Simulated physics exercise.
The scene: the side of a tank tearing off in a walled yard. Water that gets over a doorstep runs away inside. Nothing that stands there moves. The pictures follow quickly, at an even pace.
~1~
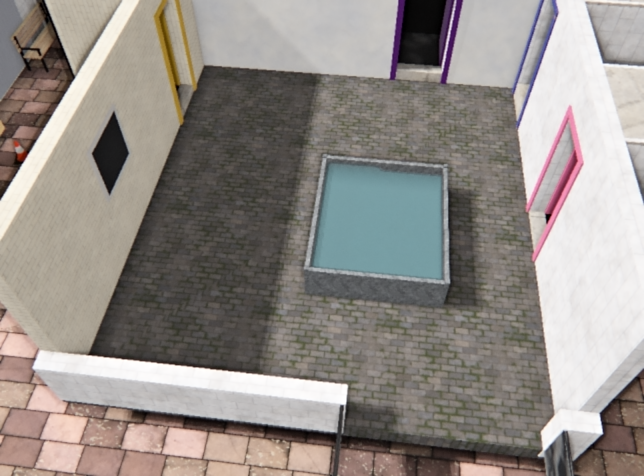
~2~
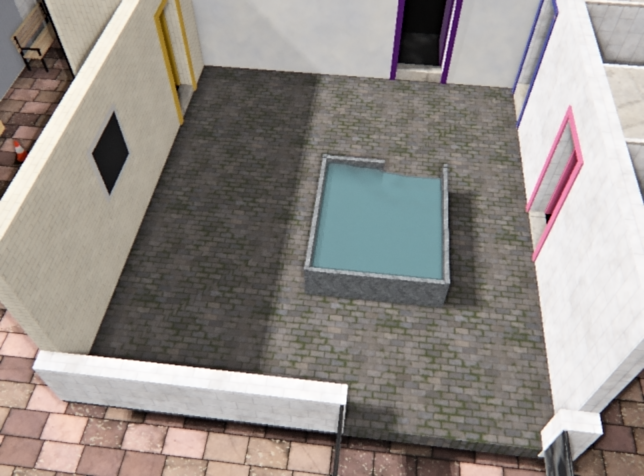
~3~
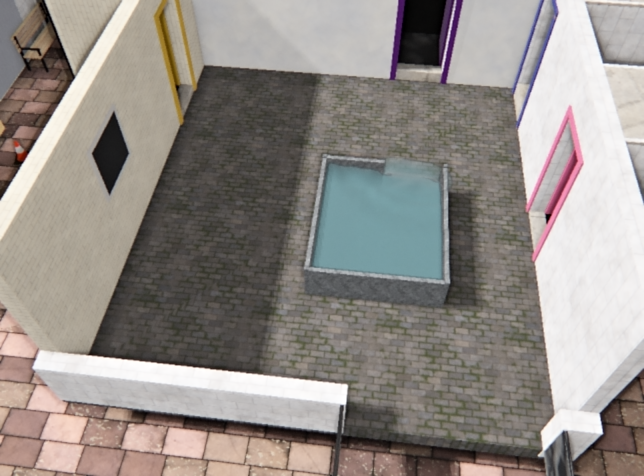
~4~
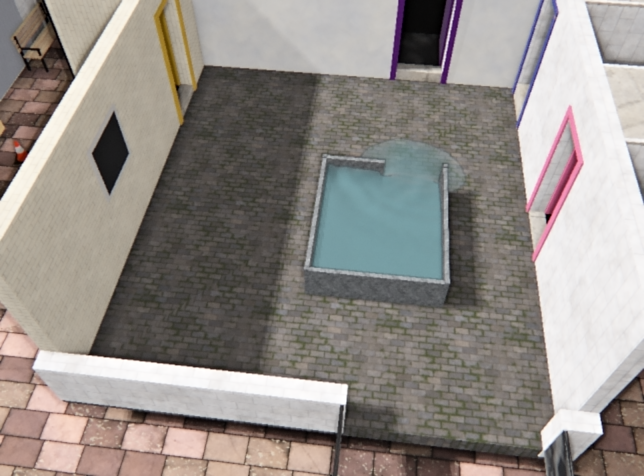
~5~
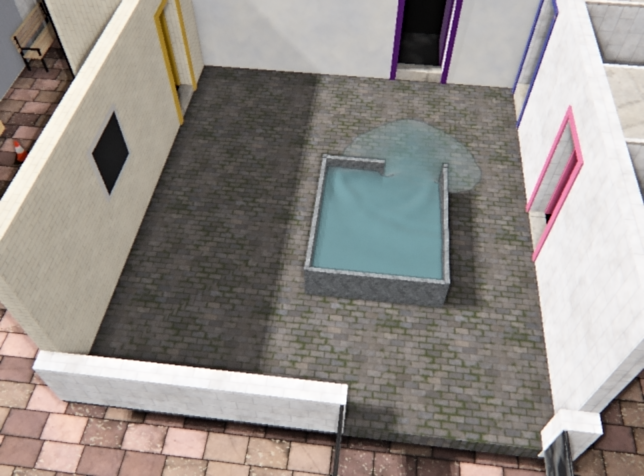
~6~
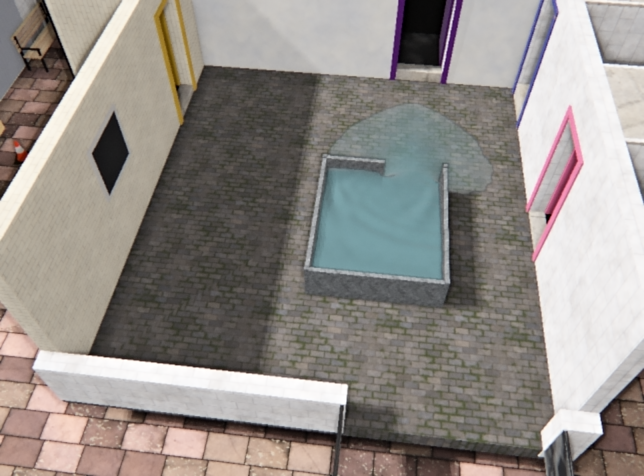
In a walled yard paved with grey brick, an open tank of water stood still until part of its far side gave way, and water poured out through the gap, spreading over the paving behind.
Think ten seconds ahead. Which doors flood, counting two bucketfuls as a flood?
One by one: The pink door admits no more than that; the purple door admits no more than that; the yellow door admits no more than that; the blue door admits no more than that.
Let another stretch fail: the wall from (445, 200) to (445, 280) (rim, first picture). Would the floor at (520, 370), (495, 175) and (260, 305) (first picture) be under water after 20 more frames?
In turn: Covered, awash, free of water.
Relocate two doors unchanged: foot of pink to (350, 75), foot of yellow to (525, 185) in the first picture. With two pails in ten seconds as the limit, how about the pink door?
The pink one is over.
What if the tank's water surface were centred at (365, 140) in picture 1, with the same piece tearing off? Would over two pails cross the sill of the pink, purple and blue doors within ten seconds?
Pink keeps below it, purple floods, blue keeps below it.
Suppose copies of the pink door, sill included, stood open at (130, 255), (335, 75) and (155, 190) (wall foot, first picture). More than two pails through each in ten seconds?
One after the other: Is under, floods, keeps below it.
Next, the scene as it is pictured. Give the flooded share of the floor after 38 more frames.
I make it 55 per cent.
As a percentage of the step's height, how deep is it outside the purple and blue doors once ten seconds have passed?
Roughly 30 per cent, then 20 per cent.
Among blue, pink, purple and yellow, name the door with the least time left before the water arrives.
That is the purple door.
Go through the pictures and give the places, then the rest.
The first picture shows the open tank at (380, 217) is whole and still.
In the second picture, water pours out on the open tank's far side and has run to a hidden place.
In the third picture, the front is at a hidden place, out from the gap on the open tank's far side.
In the fourth picture, water pours out on the open tank's far side and has run to (402, 141).
In the fifth picture, the front is at (403, 122), out from the gap on the open tank's far side.
In the sixth picture, water pours out on the open tank's far side and has run to (419, 107).
A moment on, water covers 20 % of the floor; the pink door not reached, the purple door wet at the sill, nothing in, the yellow door not reached, the blue door not reached.
Next, water covers 25 % of the floor; the pink door not reached, the purple door wet at the sill, nothing in, the yellow door not reached, the blue door wet at the sill, nothing in.
Then, water covers 30 % of the floor; the pink door not reached, the purple door under two buckets in, the yellow door not reached, the blue door wet at the sill, nothing in.
Later, water covers 55 % of the floor; the pink door wet at the sill, nothing in, the purple door under two buckets in, the yellow door wet at the sill, nothing in, the blue door wet at the sill, nothing in.
In the end, water covers 85 % of the floor; the pink door wet at the sill, nothing in, the purple door under two buckets in, the yellow door wet at the sill, nothing in, the blue door wet at the sill, nothing in.
